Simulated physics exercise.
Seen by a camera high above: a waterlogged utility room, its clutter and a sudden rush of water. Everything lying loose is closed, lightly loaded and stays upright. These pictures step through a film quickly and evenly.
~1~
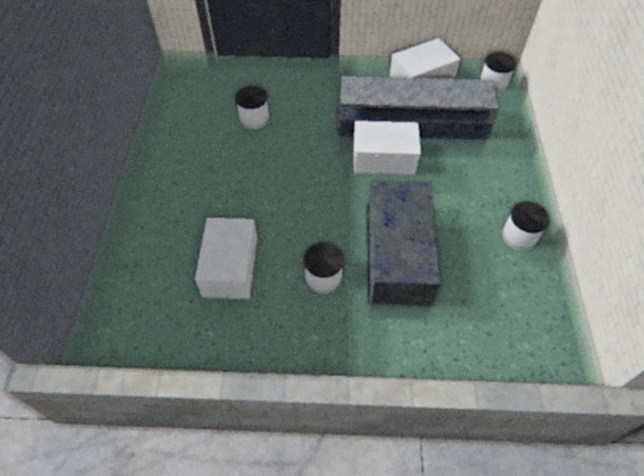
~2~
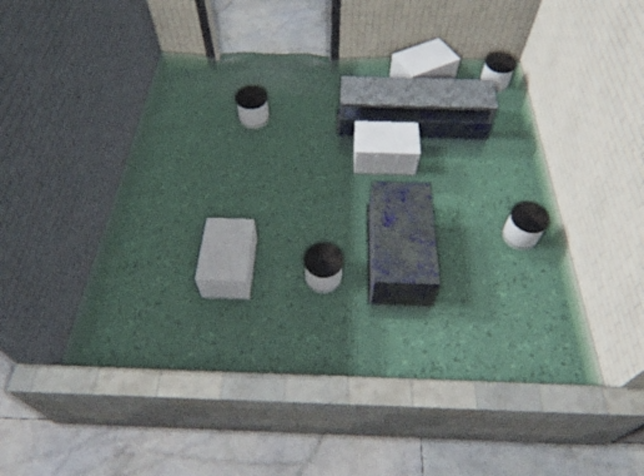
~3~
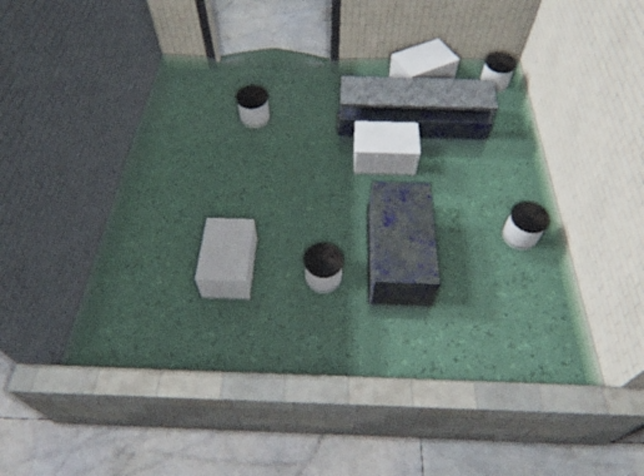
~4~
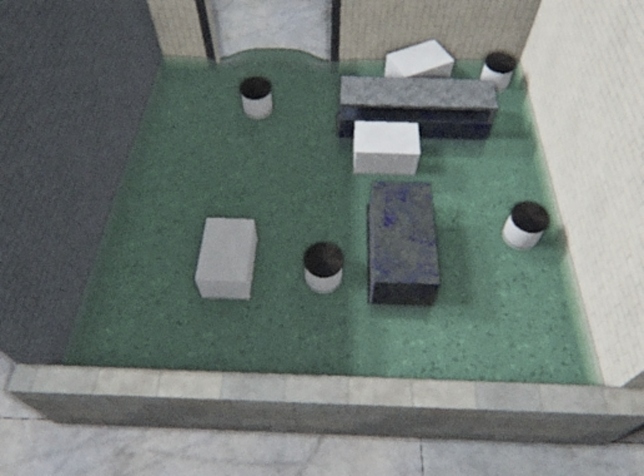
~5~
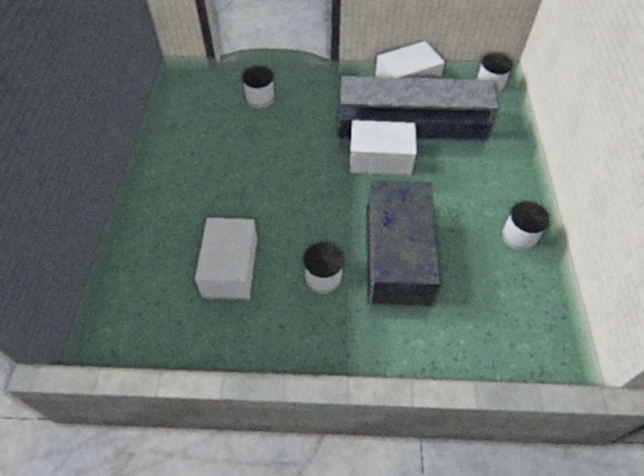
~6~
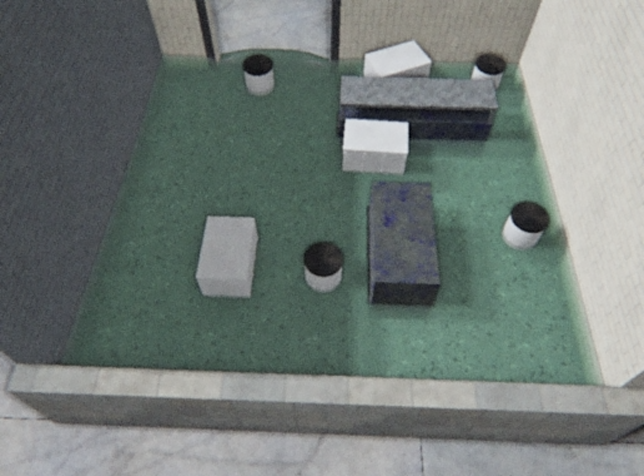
A flooded utility room with green water is seen from high above by a still camera. White pails with dark tops and pale boxes stand around a dark speckled block at centre right and a long grey bench behind it, facing a dark doorway at the back. The doorway turns pale, the back-left pail drifts towards it, the rear white crate slides left, and the nearer white box and back-right pail shift slightly left.
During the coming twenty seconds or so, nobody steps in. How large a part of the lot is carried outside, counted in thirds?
It is two thirds or more.
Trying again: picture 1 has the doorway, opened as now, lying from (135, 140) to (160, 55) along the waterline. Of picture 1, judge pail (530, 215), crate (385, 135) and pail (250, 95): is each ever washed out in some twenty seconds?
Retained - lost - lost.
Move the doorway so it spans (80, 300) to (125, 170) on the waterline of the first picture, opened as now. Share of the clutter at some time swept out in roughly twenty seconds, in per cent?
Around 60 in a hundred.
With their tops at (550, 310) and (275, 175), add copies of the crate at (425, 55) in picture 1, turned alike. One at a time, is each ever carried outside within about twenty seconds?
In order: Never leaves, then leaves.
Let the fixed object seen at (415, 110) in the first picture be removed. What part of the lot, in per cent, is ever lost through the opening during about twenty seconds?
About 70 per cent.
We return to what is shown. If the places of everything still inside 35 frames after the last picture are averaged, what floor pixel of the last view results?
On the floor of the last picture, roughly (355, 120).
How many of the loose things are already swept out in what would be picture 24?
4.
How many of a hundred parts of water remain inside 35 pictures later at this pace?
44 %.
A moment on, 1 of 7 are out; 6 afloat.
Next, 4 of 7 are out; 3 afloat.
Later, 5 of 7 are out; 2 afloat.
In the end, 6 of 7 are out; 1 afloat.
